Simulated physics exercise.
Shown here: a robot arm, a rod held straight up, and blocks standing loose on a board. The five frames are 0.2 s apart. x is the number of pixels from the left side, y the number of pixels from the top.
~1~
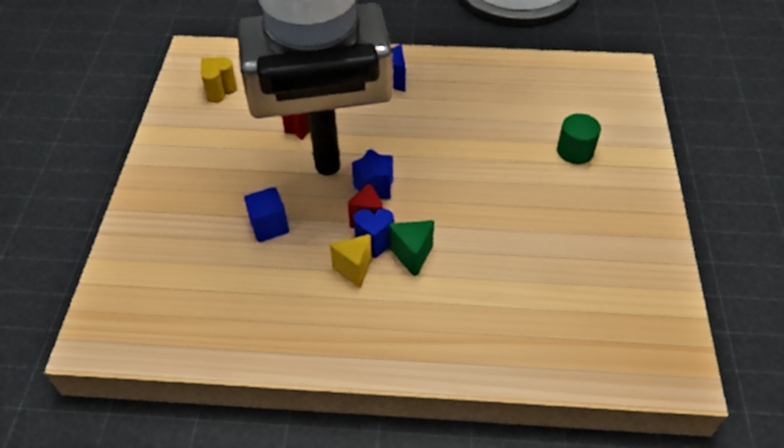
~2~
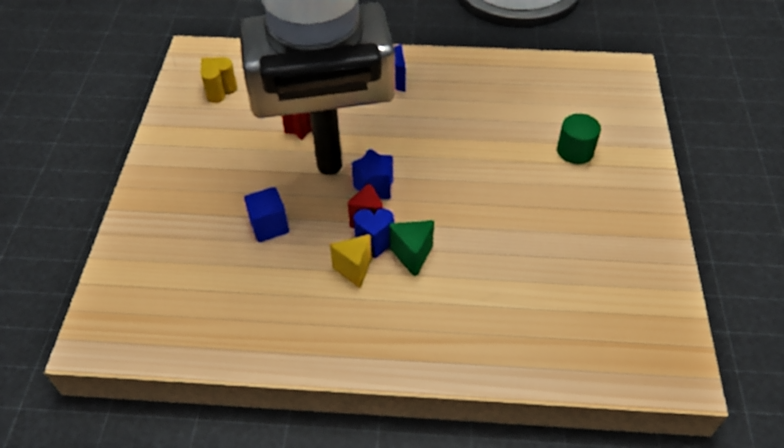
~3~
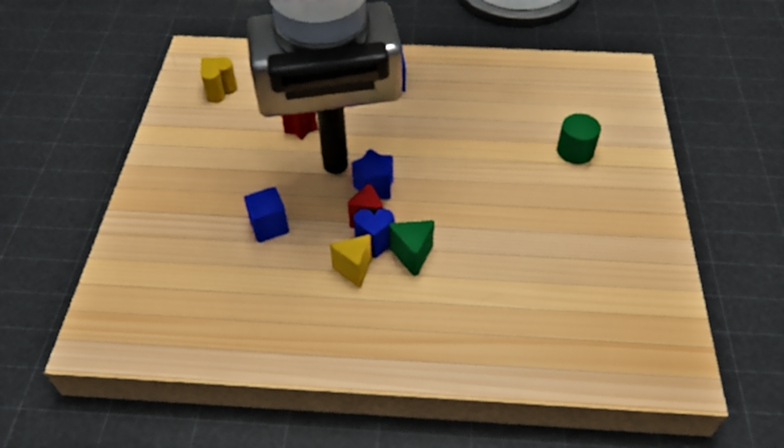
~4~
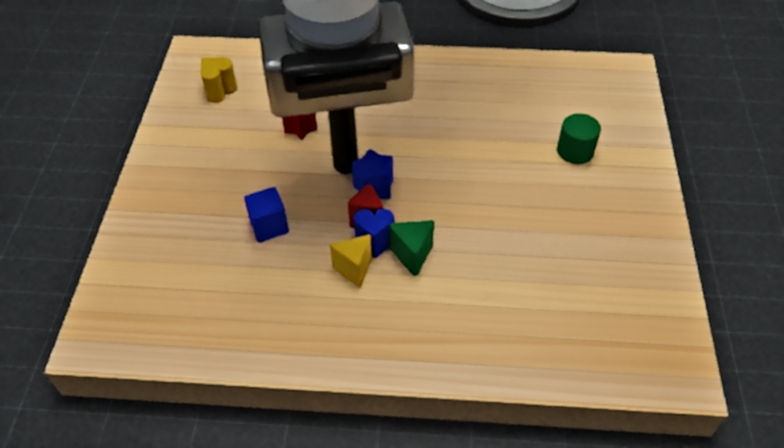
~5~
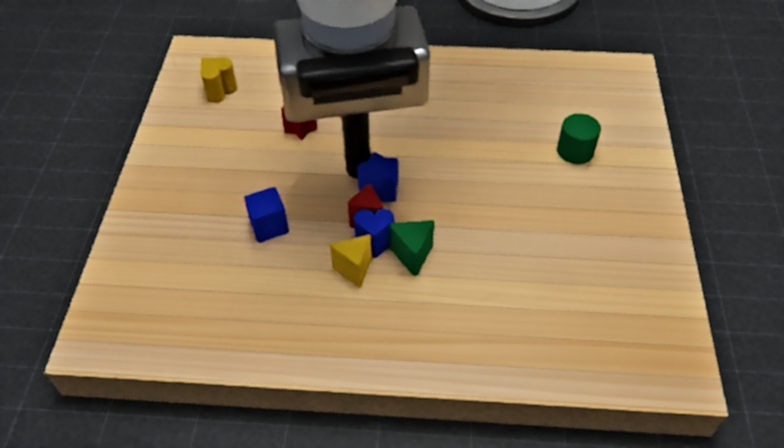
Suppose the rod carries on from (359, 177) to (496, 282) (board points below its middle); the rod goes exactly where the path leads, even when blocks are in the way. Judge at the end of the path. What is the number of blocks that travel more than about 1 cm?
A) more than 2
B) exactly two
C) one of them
Option C.
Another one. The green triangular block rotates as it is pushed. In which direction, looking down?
Clockwise rotation.
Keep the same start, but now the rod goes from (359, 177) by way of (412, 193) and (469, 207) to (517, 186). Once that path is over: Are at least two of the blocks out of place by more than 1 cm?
No, that is not how it ends up.
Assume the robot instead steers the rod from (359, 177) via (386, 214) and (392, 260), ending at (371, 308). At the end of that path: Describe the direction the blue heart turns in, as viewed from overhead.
Viewed from above: Clockwise.
The first path, step by step. One third of the way, rod at (402, 204); blue star-shaped block at (426, 201).
Two thirds of the way, rod at (447, 238); blue star-shaped block at (477, 233), turned 15° anticlockwise; green triangular block at (417, 237), turned 30° clockwise.
At the end, rod at (497, 276); red triangular block not moved; blue star-shaped block at (532, 258), turned 45° anticlockwise; green triangular block at (417, 237), turned 30° clockwise.
